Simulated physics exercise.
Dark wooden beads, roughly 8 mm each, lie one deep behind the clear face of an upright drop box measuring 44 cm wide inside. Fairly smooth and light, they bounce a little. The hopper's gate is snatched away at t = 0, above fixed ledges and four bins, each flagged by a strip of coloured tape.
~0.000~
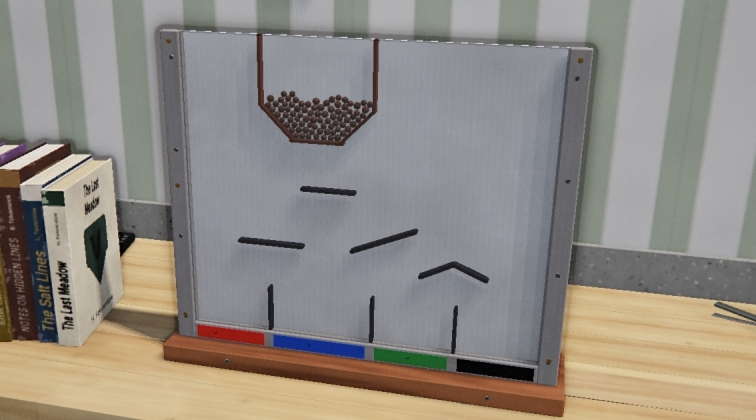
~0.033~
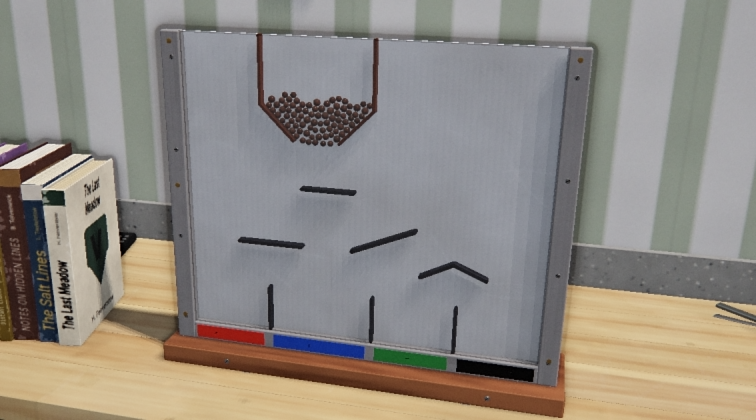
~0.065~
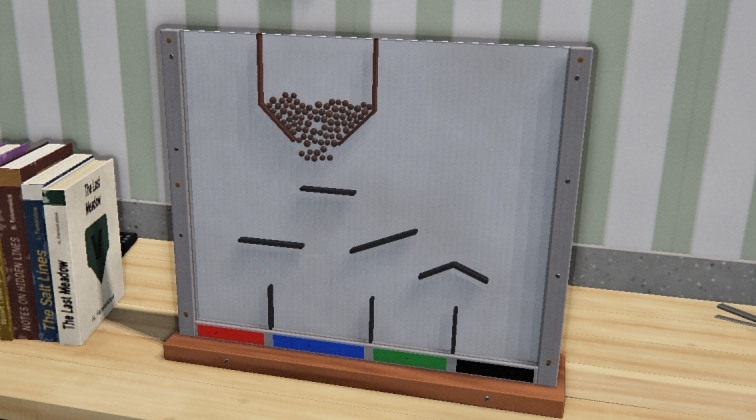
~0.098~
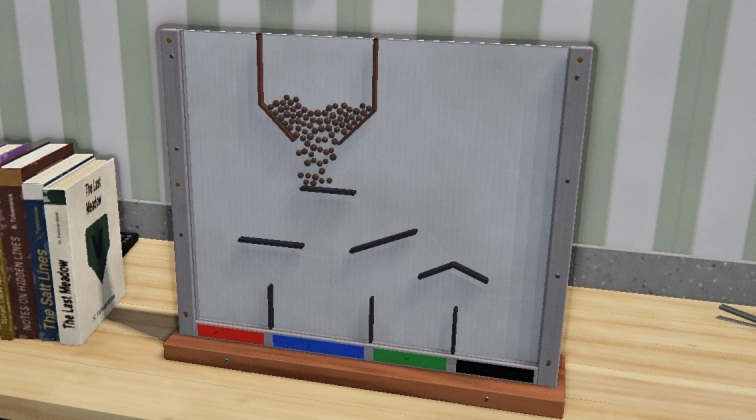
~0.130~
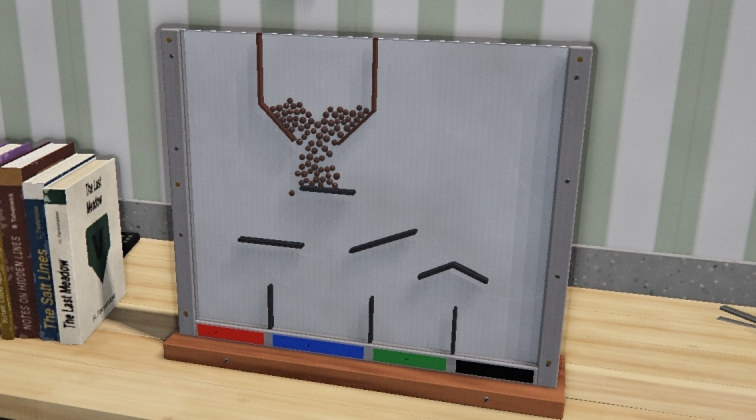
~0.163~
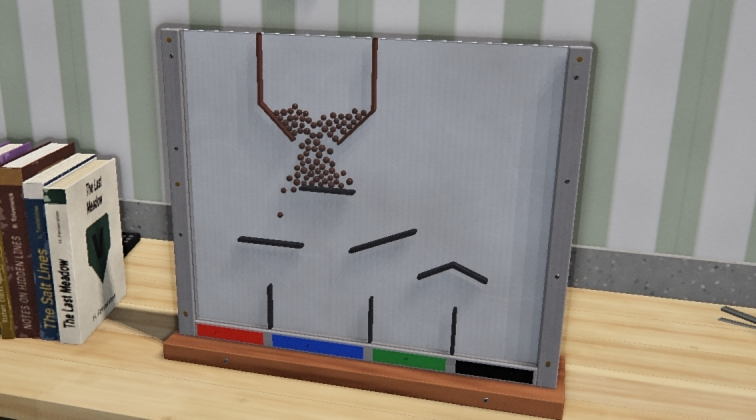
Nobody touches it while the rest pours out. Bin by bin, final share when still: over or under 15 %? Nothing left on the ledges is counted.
Final share: Blue - over; red - over; black - under; green - under 15 %.
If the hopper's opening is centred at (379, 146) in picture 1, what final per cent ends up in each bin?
The blue bin ends with 95 %, the red bin with 0 %, the black bin with 0 % and the green bin with 0 %.
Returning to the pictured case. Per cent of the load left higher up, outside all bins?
Close to 35 in a hundred, I reckon.
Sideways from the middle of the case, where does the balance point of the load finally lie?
It sits around 9 cm left of centre.
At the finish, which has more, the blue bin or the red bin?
The blue bin.
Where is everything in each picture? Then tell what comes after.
The first picture shows gate shut, about 80 beads in the hopper; its mouth (294, 140) to (340, 144); blue (318, 346), red (231, 335), black (495, 370), green (410, 359).
In the second picture, 4 out; bottom bead (323, 144).
In the third picture, 12 out; bottom bead (314, 159).
In the fourth picture, 21 out; bottom bead (313, 183).
In the fifth picture, 33 out; bottom bead (292, 193).
In the sixth picture, 43 out; bottom bead (280, 215); ledges slope (351, 251) to (415, 232), roof (420, 277) to (486, 281), level (241, 239) to (301, 246), level (302, 188) to (353, 193).
After 0.24 s, 80 % have left the hopper; down in the bins, nothing yet.
After 0.34 s, 100 % have left the hopper; down in the bins, nothing yet.
After 0.55 s, 100 % have left the hopper; down in the bins, blue 5 %, red 15 %.
All still by 1.8 s, blue 40 %, red 25 %, black 0 %, green 0 %, left higher up 35 %.
